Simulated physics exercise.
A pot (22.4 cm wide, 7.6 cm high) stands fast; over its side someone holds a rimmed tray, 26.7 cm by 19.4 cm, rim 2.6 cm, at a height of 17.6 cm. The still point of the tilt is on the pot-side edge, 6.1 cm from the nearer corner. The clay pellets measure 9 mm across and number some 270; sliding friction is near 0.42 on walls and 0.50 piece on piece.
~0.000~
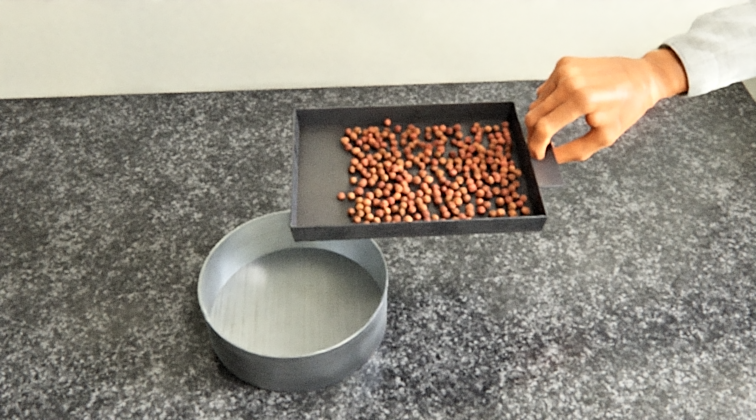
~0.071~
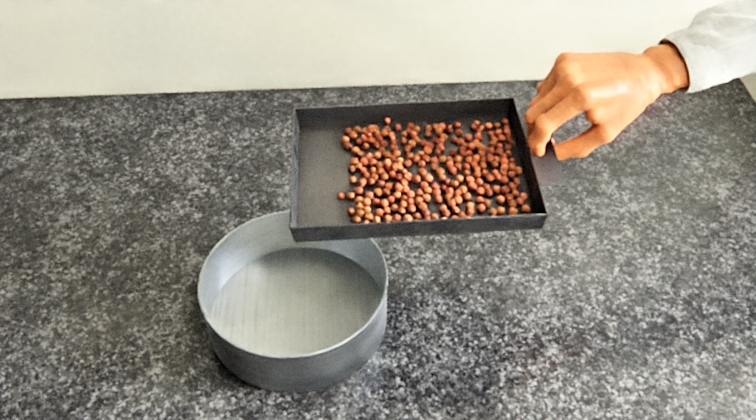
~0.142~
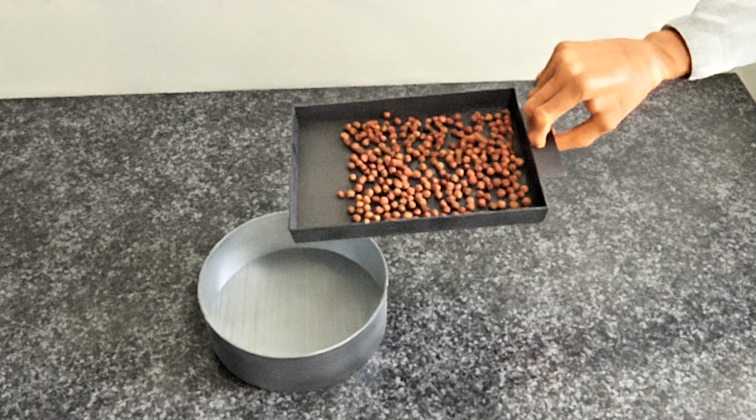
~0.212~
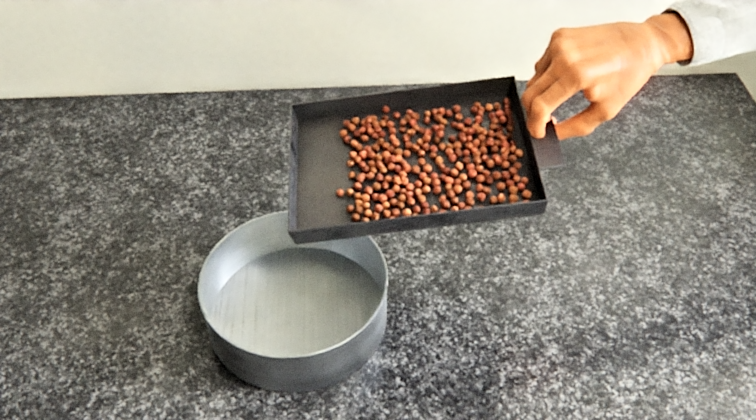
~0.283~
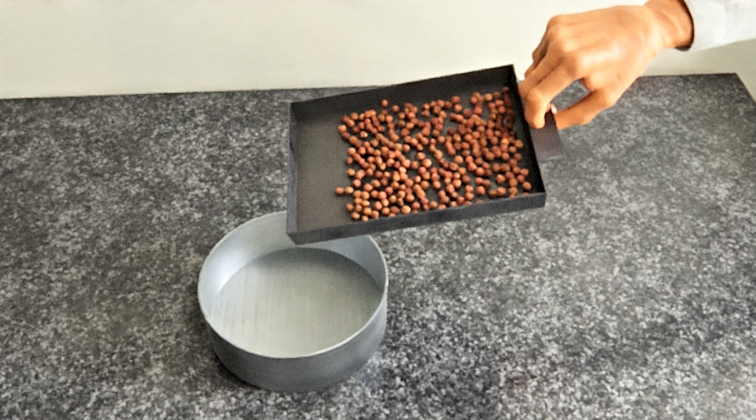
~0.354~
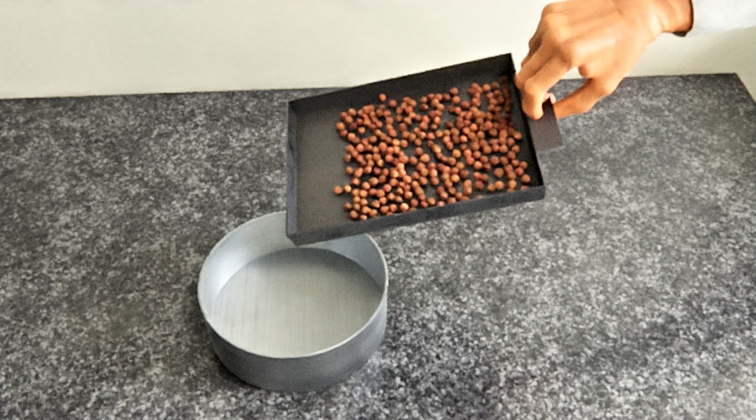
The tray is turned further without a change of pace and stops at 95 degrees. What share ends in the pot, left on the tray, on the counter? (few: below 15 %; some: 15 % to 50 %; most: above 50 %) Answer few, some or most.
Pot: Most, tray: Few, counter: Few.
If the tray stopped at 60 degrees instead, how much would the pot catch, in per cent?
In that case some 0 per cent.
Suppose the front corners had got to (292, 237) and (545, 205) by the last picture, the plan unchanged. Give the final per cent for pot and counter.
Pot 80, counter 15.
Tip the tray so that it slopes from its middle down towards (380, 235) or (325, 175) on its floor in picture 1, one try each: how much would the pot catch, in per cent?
Some 60 and 55 per cent.
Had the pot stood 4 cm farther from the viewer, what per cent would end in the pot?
In that case some 90 per cent.
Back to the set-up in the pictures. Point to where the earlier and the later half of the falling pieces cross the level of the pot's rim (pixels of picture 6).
First near (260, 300), later near (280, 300).
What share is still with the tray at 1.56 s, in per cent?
Some 100 per cent of the load.
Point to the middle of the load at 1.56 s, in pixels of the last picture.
Near (314, 182).
After 1.08 s, tilt 53 degrees; the tray holds 100 %, the pot 0 %.
Then, at 1.56 s, tilt 78 degrees; the tray holds 100 %, the pot 0 %.
After 2.11 s, tilt 95 degrees; the tray holds 30 %, the pot 50 %.
At rest (3.1 s), pot 95 %, tray 5 %, counter 0 %.
